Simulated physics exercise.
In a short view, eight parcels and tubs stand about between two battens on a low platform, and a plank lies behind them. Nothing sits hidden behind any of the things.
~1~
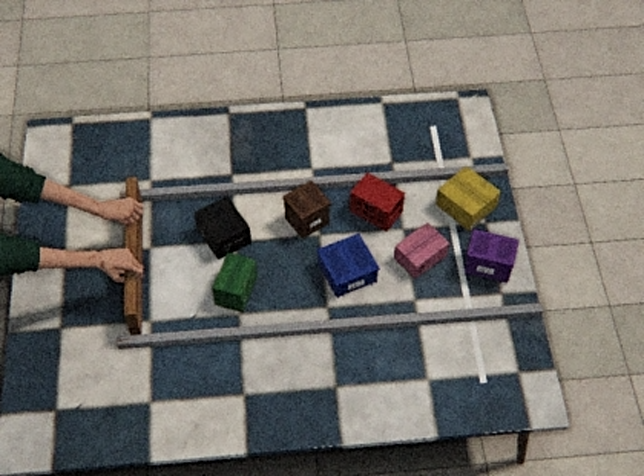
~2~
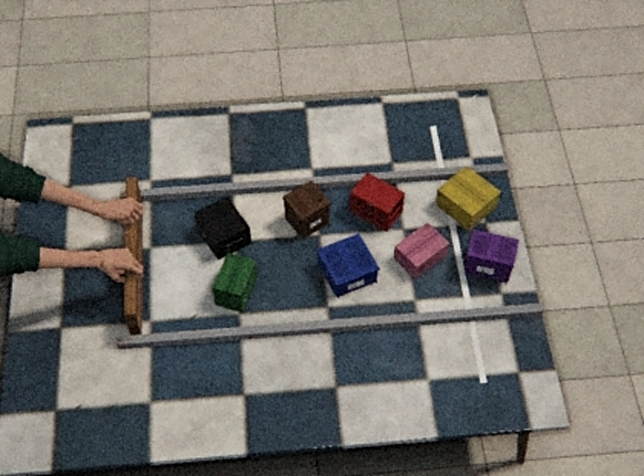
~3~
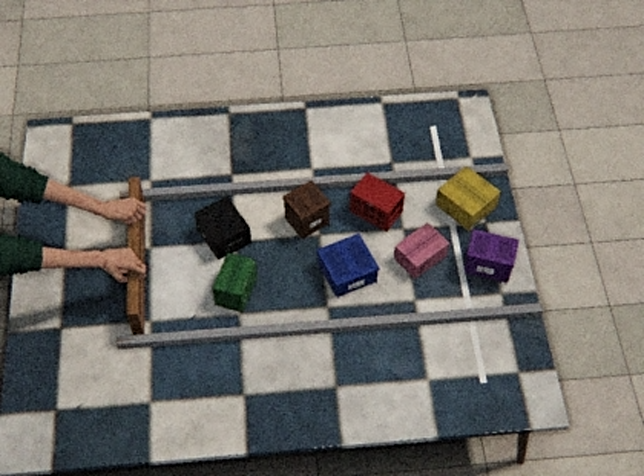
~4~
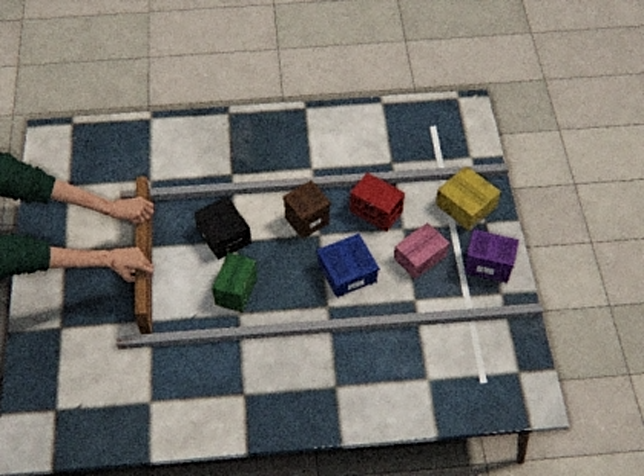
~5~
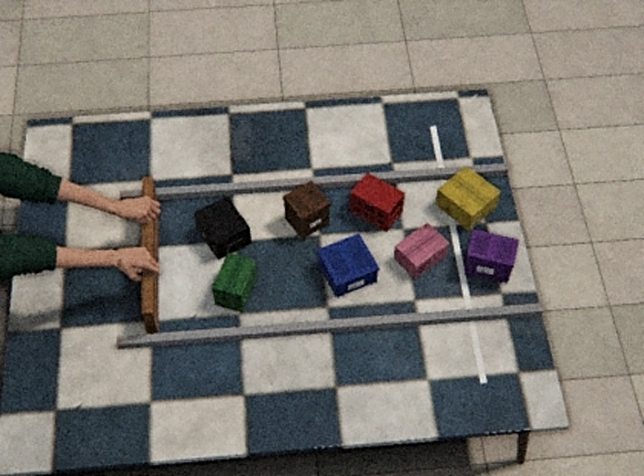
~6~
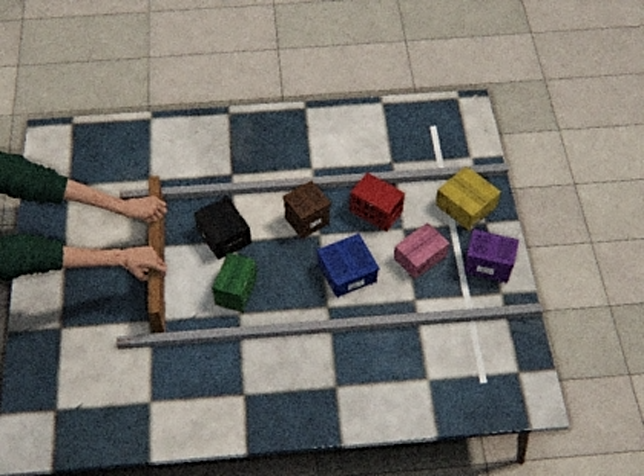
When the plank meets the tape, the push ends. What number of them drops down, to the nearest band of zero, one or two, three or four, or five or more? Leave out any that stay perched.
It ends with three or four down.
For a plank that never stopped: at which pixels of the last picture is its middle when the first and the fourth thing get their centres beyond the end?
First: Around (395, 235). Next: Around (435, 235).
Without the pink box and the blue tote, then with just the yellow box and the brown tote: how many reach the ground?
You'd get 2 in the first case and 1 in the second one.
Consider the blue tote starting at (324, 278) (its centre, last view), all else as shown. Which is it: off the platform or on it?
Started there, the object is not lost.
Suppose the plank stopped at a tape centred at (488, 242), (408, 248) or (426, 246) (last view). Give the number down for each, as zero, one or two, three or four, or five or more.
Taking the places in the order asked: At least five, then one or two, then one or two.
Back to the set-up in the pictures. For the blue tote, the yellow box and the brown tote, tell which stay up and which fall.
Result - blue tote retained, yellow box dropped, brown tote retained.
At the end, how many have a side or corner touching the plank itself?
It touches 2.
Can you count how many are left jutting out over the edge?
In total, 2 of them.
Early on, none off yet; purple tote at rest near (491, 257); yellow box at rest near (468, 198); pink box at rest near (421, 251).
Finally, the number that fall off is three or four; lost, red crate, pink box, yellow box and purple tote.
